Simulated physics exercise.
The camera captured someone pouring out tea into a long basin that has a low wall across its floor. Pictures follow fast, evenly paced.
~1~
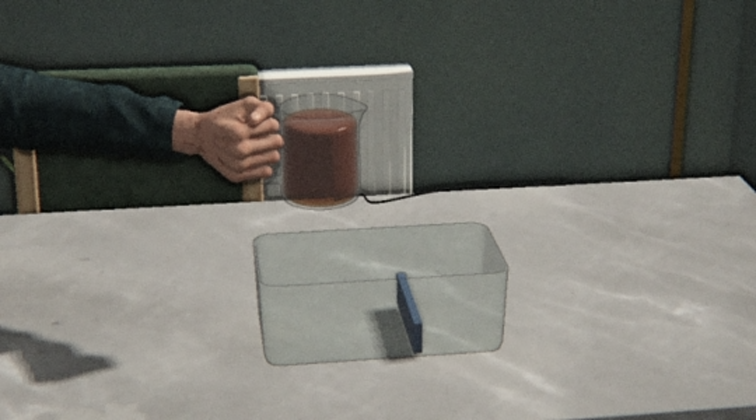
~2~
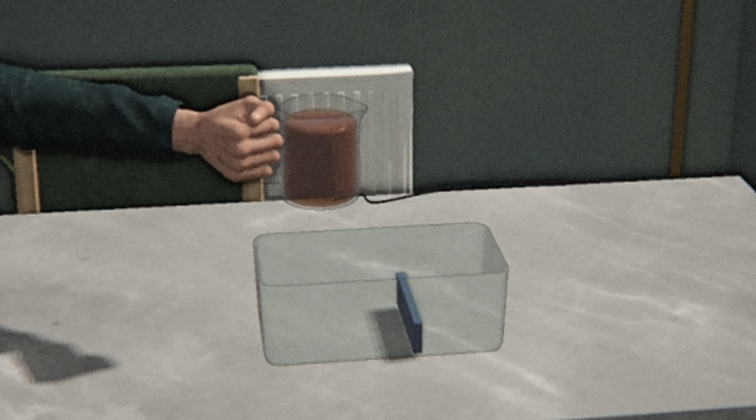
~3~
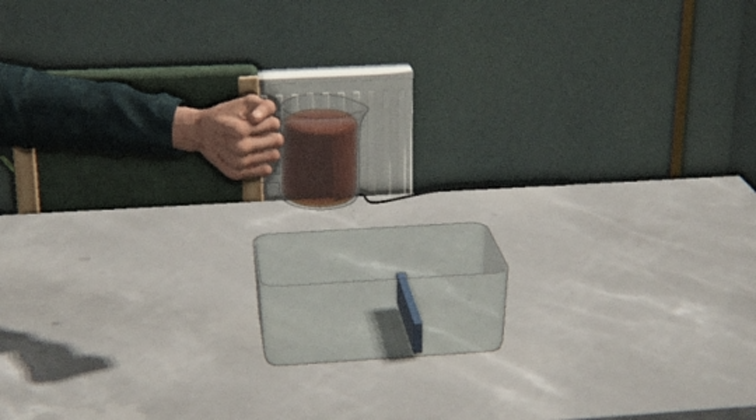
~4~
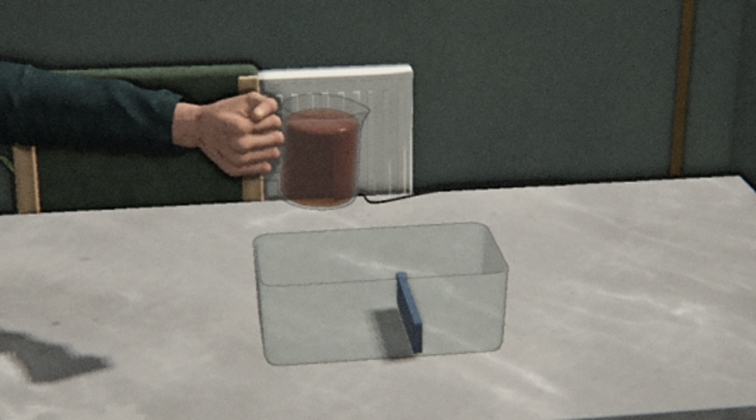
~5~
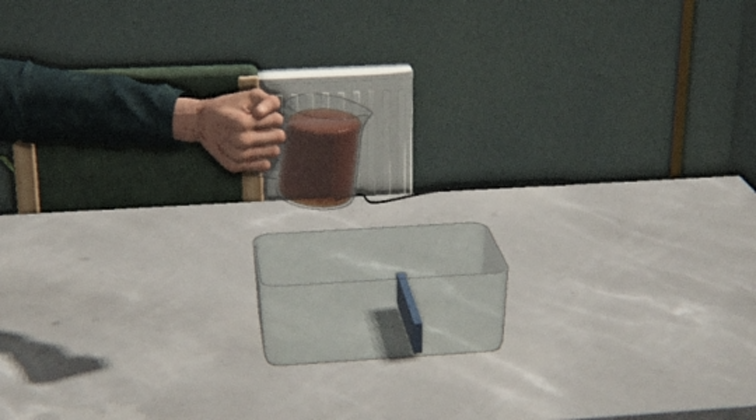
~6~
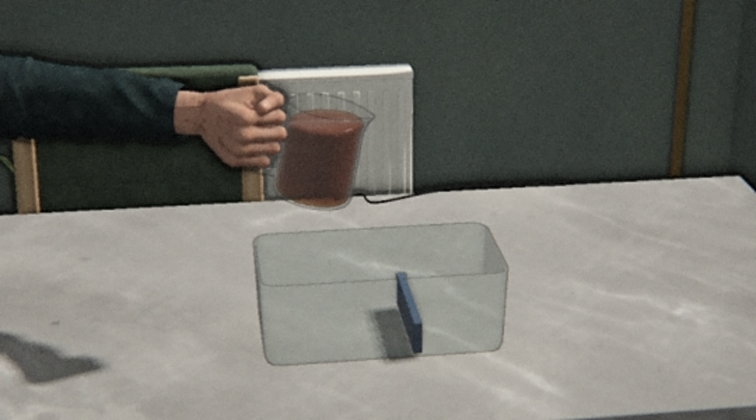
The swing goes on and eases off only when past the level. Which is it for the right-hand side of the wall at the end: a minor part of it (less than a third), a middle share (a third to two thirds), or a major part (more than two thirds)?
It holds a major part.
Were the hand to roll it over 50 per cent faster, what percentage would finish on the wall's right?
Some 80 per cent.
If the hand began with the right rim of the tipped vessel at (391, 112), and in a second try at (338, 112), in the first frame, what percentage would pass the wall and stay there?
It comes to 85 % the first time and 40 % the second.
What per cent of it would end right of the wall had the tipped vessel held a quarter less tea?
About 80 %.
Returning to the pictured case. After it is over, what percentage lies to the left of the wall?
Share approx. 15 %.
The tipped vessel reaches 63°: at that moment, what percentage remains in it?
It keeps around 85 per cent at that angle.
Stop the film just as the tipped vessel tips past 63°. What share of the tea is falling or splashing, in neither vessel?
Airborne fraction: Approx. 15 %.
A moment on, the tilt is 63° and 84 per cent is still to pour, 0 is left of the wall and 4 right of it.
Next, the tilt is 99° and 31 per cent is still to pour, 1 is left of the wall and 48 right of it.
Then the tilt is 108° and 2 per cent is still to pour, 11 is left of the wall and 82 right of it.
Later the tilt is 108° and 0 per cent is still to pour, 15 is left of the wall and 83 right of it.
Finally, 15 per cent lies left of the wall, 83 right of it and 2 outside.
